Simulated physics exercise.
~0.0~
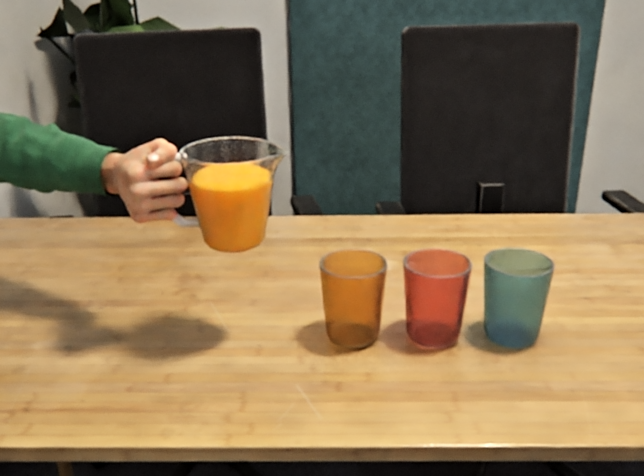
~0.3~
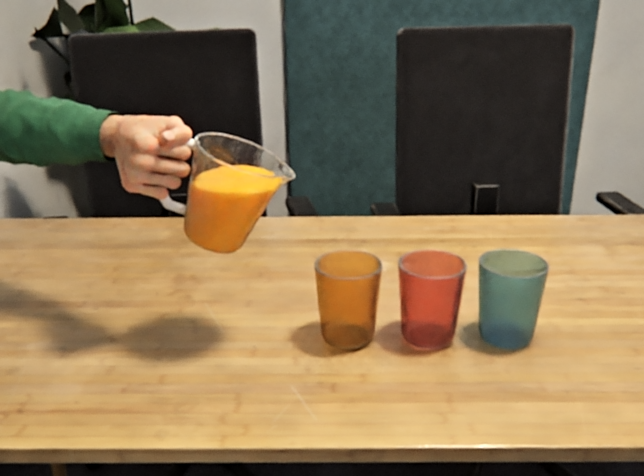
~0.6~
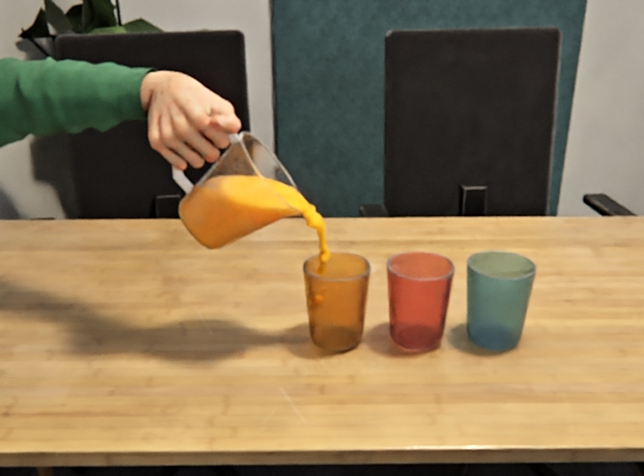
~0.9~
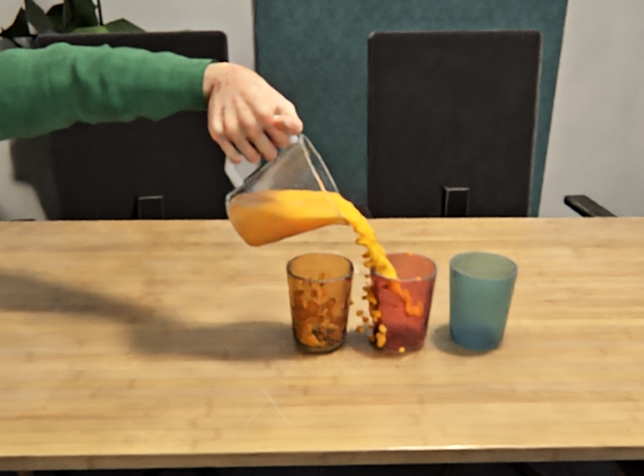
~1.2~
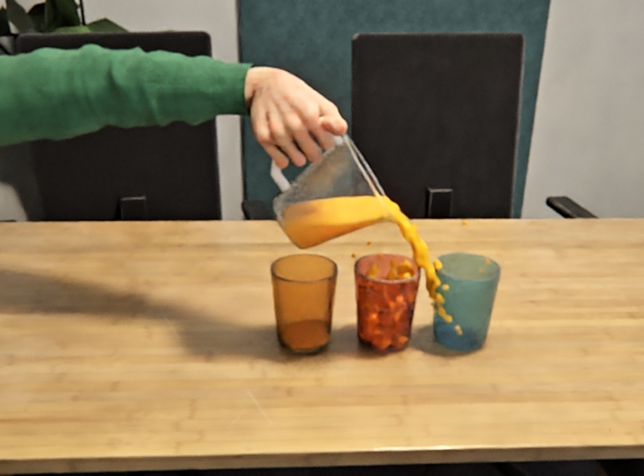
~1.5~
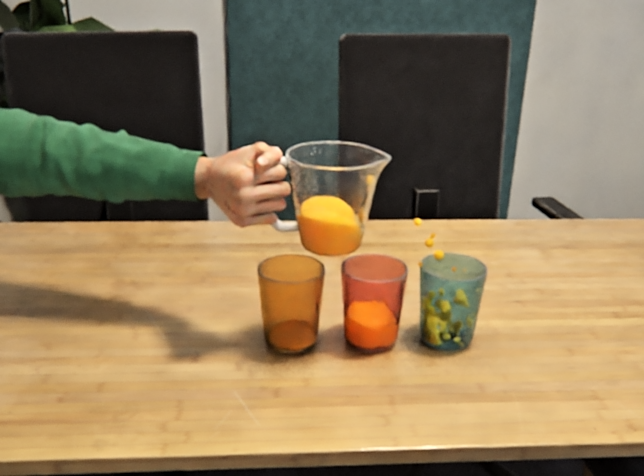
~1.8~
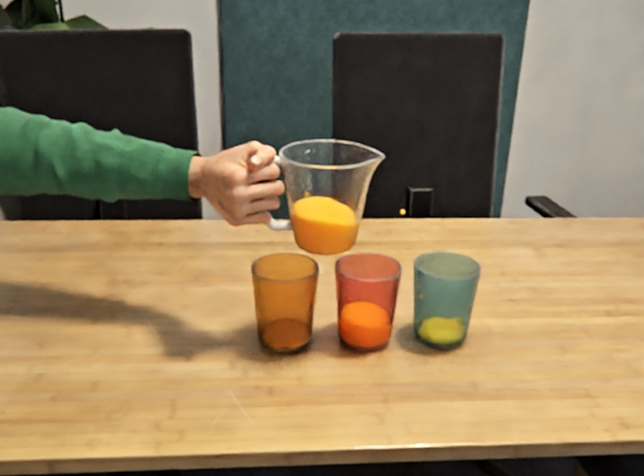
A hand in a green sleeve holds a clear, flared jug of orange juice above a pale wooden table, seen from the front with dark chairs behind. Three empty tumblers, amber, red and teal from left to right, stand in a row. The hand tips the jug to the right and juice begins falling into the amber tumbler. It sweeps rightwards, pouring into the red and then the teal one, as the view pans slightly right. The jug is brought level again, still partly full, leaving a little juice in the amber and teal tumblers and more in the red.
